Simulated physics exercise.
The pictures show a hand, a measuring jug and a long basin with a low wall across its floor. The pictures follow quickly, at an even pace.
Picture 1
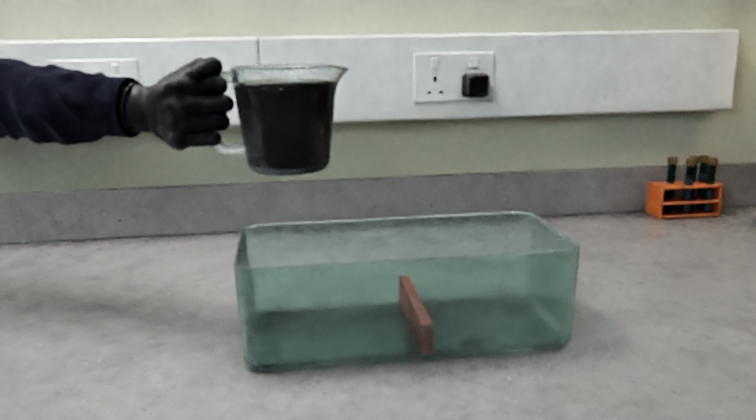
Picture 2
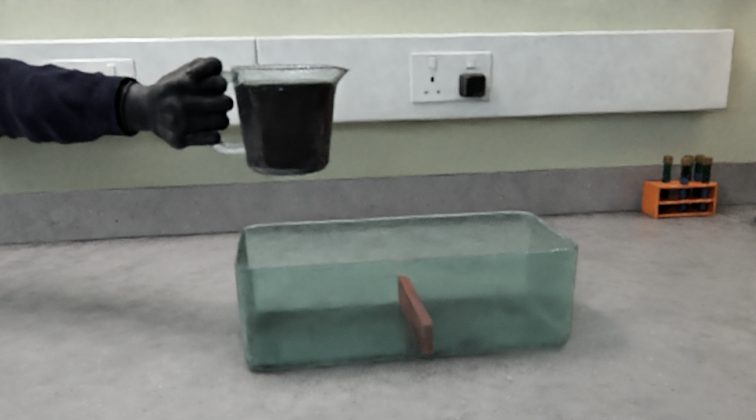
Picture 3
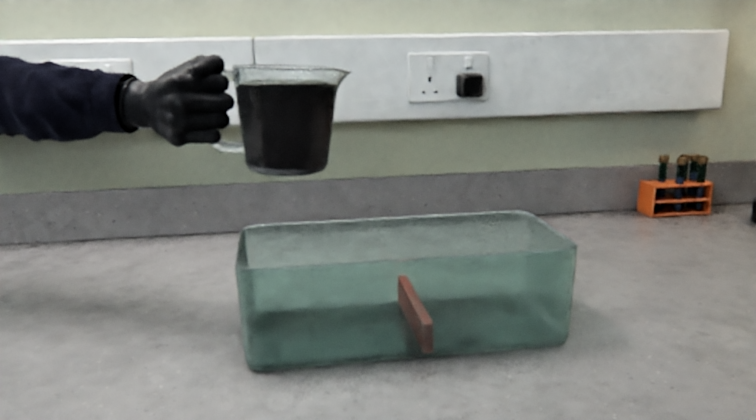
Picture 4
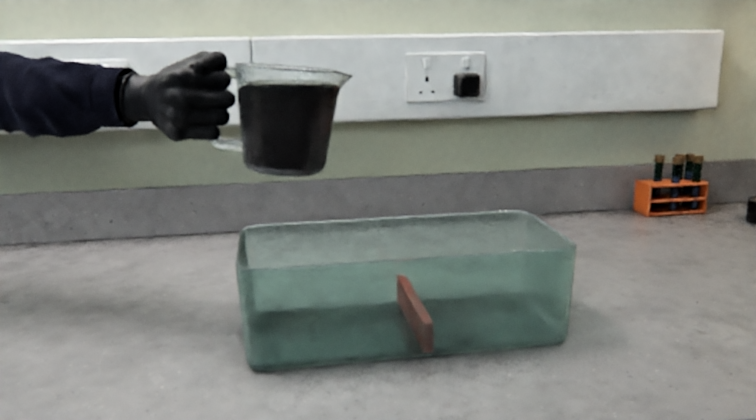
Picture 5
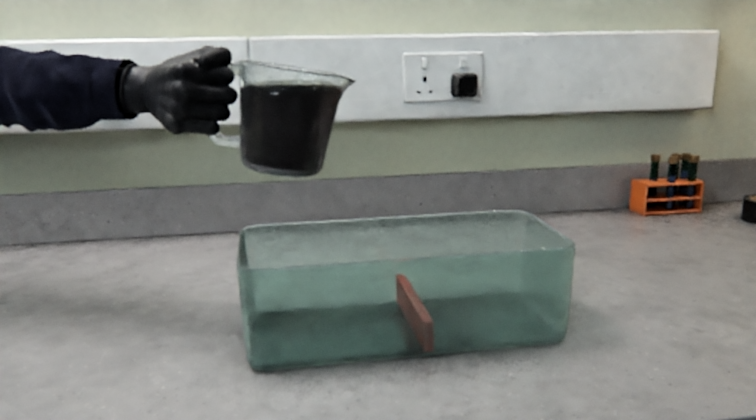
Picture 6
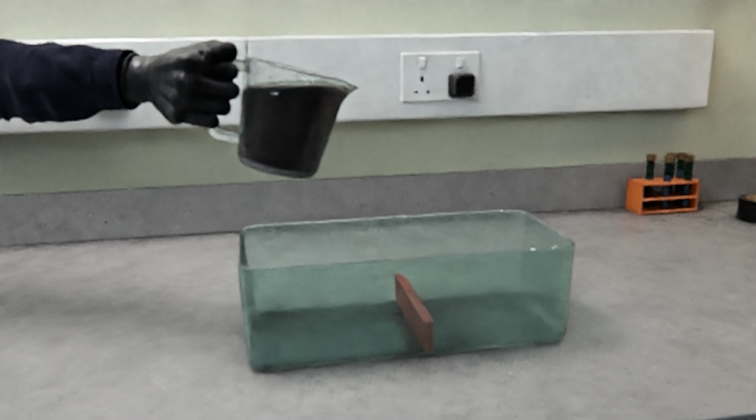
A laboratory-like room with a grey worktop, a pale wall and a white socket panel is seen from the front, slightly above the surface. At left, a black-gloved hand in a dark sleeve holds a clear jug of dark liquid above a long greenish glass basin with a low reddish-brown wall inside, an orange tube rack standing right. The hand slowly tilts the jug rightward while the background drifts slightly left as the camera shifts.
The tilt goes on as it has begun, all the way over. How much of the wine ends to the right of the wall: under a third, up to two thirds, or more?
It comes to from a third to two thirds.
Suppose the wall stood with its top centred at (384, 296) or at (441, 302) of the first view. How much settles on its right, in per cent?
The first gives 90 %, the second 15 %.
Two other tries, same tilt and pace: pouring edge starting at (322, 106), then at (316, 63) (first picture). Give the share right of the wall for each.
In turn 5 and 5 in a hundred.
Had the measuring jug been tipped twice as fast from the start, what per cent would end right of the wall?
Roughly 35 in a hundred.
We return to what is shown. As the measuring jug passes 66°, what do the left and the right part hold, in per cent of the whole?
Some 0 per cent left and 5 right.
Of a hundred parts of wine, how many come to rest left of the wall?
Near 45 %.
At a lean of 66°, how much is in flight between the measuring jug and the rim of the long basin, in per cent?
About 20 per cent.
A moment on, the measuring jug is tipped part way and 71 per cent is still to pour, 2 is left of the wall and 7 right of it.
Next, the measuring jug is tipped on its side and 19 per cent is still to pour, 16 is left of the wall and 48 right of it.
Then the measuring jug is tipped right over and 1 per cent is still to pour, 41 is left of the wall and 56 right of it.
Later the measuring jug is tipped right over and 0 per cent is still to pour, 43 is left of the wall and 56 right of it.
In the end 43 per cent lies left of the wall, 56 right of it and 1 outside.
